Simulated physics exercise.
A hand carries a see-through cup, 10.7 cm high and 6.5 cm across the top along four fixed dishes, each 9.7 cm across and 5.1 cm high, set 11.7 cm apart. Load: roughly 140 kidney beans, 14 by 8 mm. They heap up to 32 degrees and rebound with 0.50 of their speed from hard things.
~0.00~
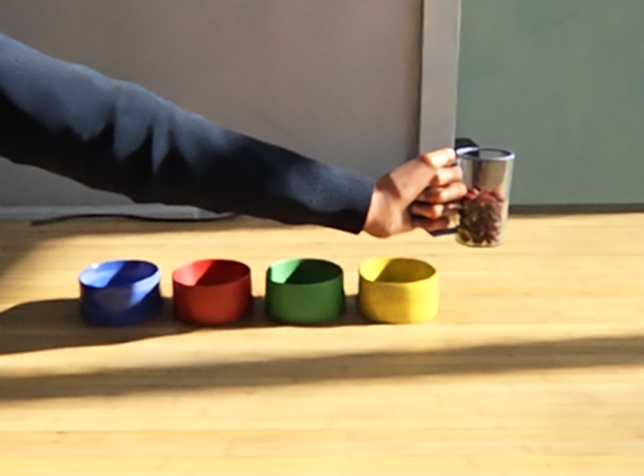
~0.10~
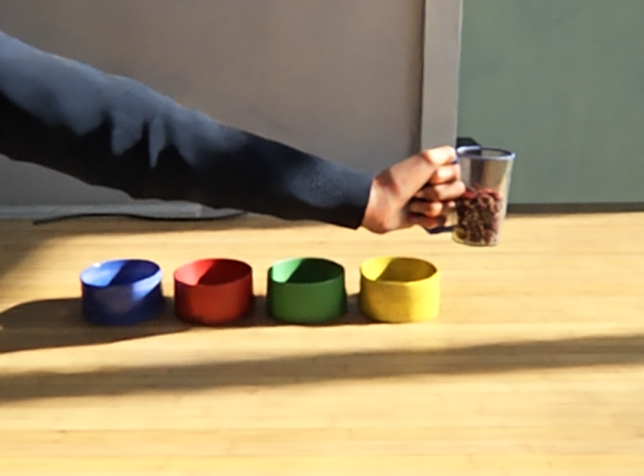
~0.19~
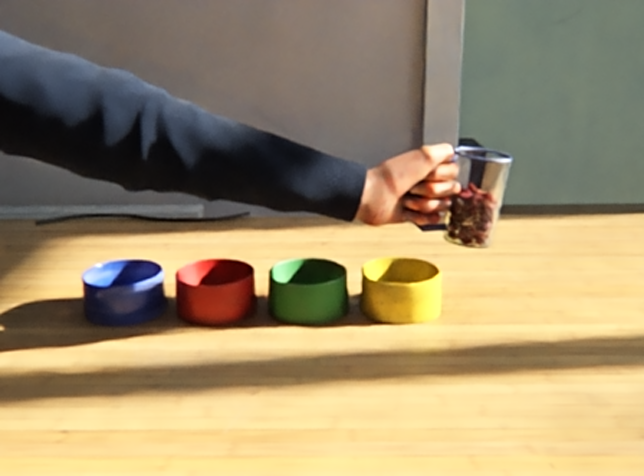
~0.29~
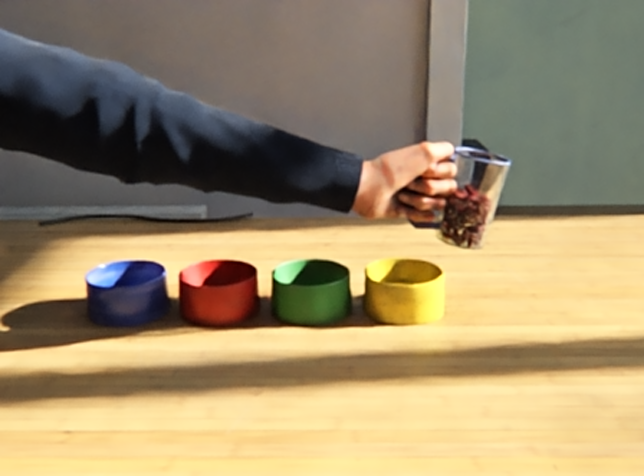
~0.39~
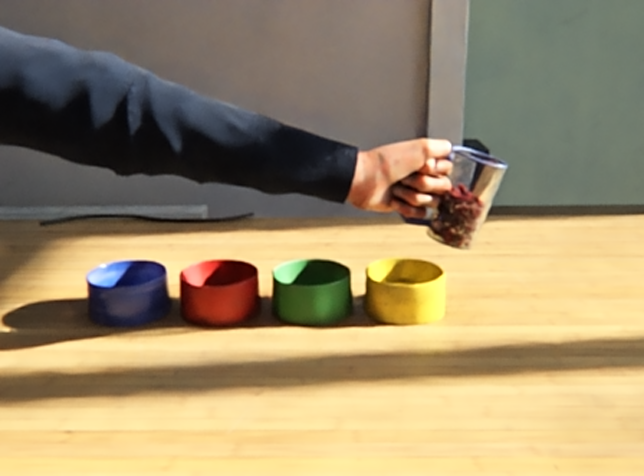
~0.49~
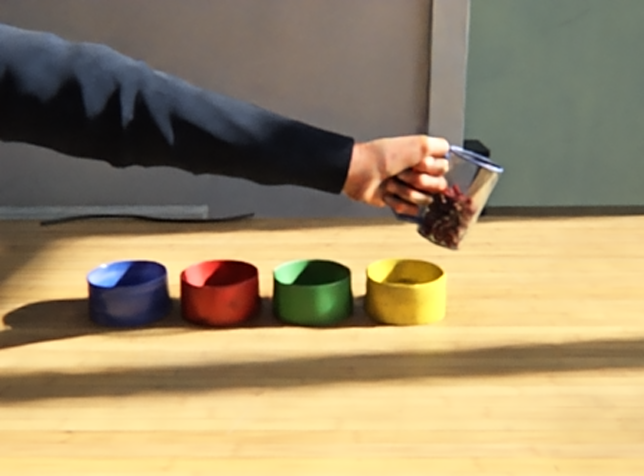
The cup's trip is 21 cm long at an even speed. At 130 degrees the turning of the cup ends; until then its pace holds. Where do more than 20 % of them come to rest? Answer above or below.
Red dish: Below; blue dish: Below; green dish: Below; yellow dish: Above; on the counter: Above.
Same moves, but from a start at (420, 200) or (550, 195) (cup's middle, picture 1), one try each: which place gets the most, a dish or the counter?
Most goes to: Green; yellow.
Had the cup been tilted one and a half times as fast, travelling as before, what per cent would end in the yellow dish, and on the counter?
Then: Yellow 100, counter 0.
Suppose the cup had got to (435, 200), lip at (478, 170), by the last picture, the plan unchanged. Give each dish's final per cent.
Red 0; blue 0; green 0; yellow 40.
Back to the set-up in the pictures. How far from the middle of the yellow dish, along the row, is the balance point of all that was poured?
About 3 cm to its left.
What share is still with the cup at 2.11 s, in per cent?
Roughly 100 per cent.
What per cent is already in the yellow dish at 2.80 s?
Near 40 per cent so far.
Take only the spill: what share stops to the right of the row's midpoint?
About 100 per cent.
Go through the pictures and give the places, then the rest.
The first picture shows cup at (482, 198), tilt 0 degrees, lip at (512, 154), moved 0.0 cm; middle of the pieces at (478, 213); yellow dish at (397, 271); green dish at (304, 271); red dish at (212, 272); blue dish at (119, 273).
The second picture shows cup at (480, 197), tilt 2 degrees, lip at (512, 154), moved 0.4 cm; middle of the pieces at (476, 212).
The third picture shows cup at (475, 198), tilt 7 degrees, lip at (510, 158), moved 1.3 cm; middle of the pieces at (470, 213).
The fourth picture shows cup at (470, 199), tilt 12 degrees, lip at (509, 162), moved 2.2 cm; middle of the pieces at (464, 213).
The fifth picture shows cup at (464, 199), tilt 17 degrees, lip at (505, 165), moved 3.1 cm; middle of the pieces at (456, 213).
The sixth picture shows cup at (457, 200), tilt 22 degrees, lip at (500, 169), moved 4.0 cm; middle of the pieces at (448, 213); yellow dish at (405, 272); green dish at (312, 272); red dish at (220, 273); blue dish at (128, 273). Its pace works out near 50 degrees a second; the hand travels 9 cm a second.
After 1.46 s, tilt 72 degrees; cup holds 100 %.
Then, at 2.11 s, tilt 105 degrees; cup holds 100 %.
Then, at 2.80 s, tilt 130 degrees; cup holds 0 %, yellow 40 %.
At rest (3.9 s), red 0 %, blue 0 %, green 0 %, yellow 35 %, counter 65 %.
